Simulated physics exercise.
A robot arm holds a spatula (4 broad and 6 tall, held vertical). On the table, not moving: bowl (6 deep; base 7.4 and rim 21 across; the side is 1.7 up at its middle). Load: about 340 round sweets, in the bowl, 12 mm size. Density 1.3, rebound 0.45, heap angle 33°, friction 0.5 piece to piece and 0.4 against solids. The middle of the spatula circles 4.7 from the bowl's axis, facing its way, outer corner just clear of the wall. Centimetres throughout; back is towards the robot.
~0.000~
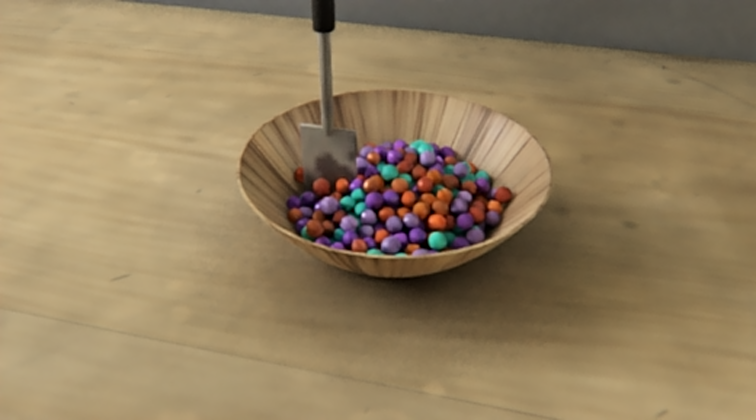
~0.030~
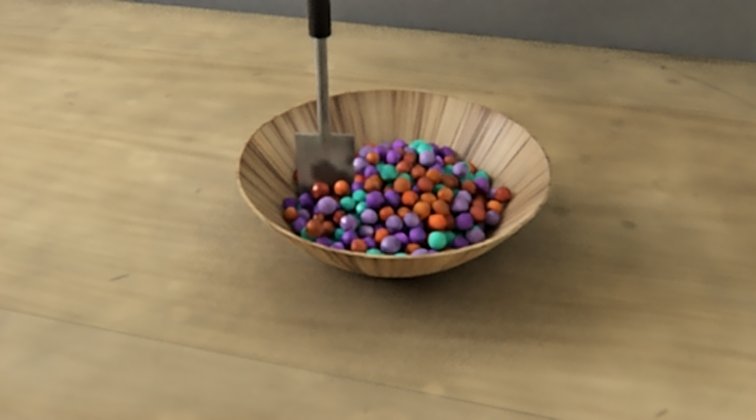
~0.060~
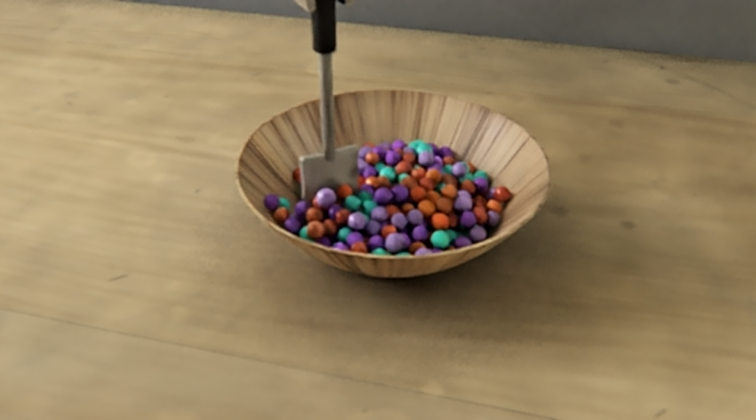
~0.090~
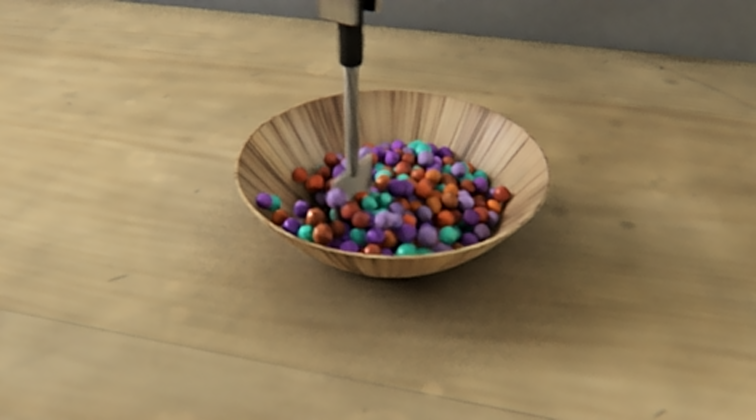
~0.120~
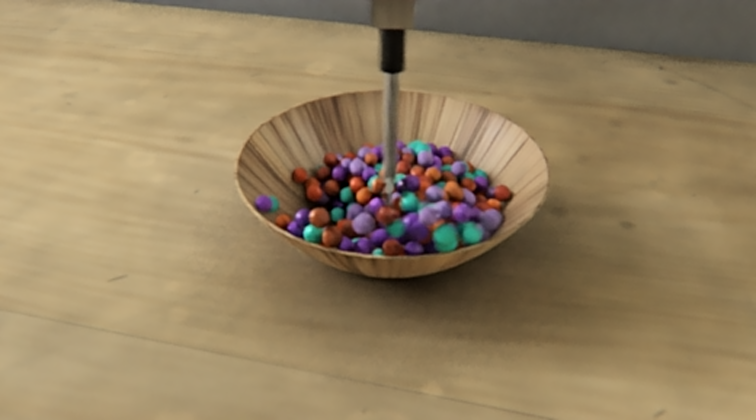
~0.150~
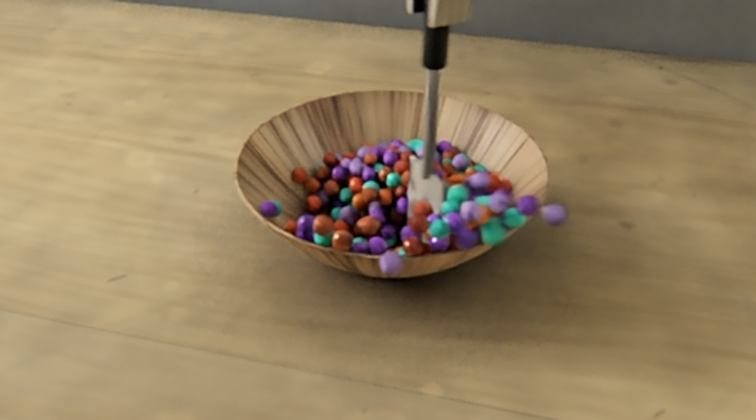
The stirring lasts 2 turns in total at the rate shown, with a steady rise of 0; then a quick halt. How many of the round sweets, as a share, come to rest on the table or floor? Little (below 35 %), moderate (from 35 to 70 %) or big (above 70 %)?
On the table or floor the share is moderate, from 35 to 70 %.
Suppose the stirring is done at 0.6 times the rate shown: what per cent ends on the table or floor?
Some 20 per cent.
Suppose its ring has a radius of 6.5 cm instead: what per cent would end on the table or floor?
Then about 30 per cent.
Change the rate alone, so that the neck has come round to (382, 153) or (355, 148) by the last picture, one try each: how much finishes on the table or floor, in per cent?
Some 25 and 15 per cent.
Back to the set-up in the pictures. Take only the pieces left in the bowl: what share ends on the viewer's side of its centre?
About 60 per cent.
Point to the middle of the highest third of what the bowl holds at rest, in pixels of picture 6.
At about (326, 220).
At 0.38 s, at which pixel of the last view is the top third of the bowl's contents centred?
Around (303, 152).
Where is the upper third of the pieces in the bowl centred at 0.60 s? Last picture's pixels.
At about (483, 167).
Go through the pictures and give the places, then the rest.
Spatula neck at (327, 108), 0° round; upper third of the load around (402, 188), from x 295 to 505, top at y 145; 345 in the bowl, in the first frame.
Spatula neck at (324, 114), 11° round; upper third of the load around (400, 193), from x 290 to 505, top at y 145, in the second frame.
Spatula neck at (328, 132), 40° round; upper third of the load around (395, 198), from x 270 to 500, top at y 145, in the third frame.
Spatula neck at (353, 147), 71° round; upper third of the load around (396, 204), from x 265 to 500, top at y 145, in the fourth frame.
Spatula neck at (390, 154), 101° round; upper third of the load around (417, 213), from x 265 to 500, top at y 145, in the fifth frame.
Spatula neck at (429, 149), 131° round; upper third of the load around (451, 211), from x 270 to 555, top at y 145; 332 in the bowl, 13 in flight or on the tool, in the sixth frame.
After 0.38 s, 359° round, highest piece 12 above the table; 235 in the bowl, 61 on the table or floor, 49 in flight or on the tool.
After 0.60 s, 226° round, highest piece 9 above the table; 198 in the bowl, 142 on the table or floor, 5 in flight or on the tool.
After 0.91 s, 0° round, highest piece 6 above the table; 179 in the bowl, 166 on the table or floor.
After 1.61 s, 0° round, highest piece 5 above the table; 179 in the bowl, 166 on the table or floor.
At rest, 179 in the bowl, 166 on the table or floor. That is 48 % on the table or floor.
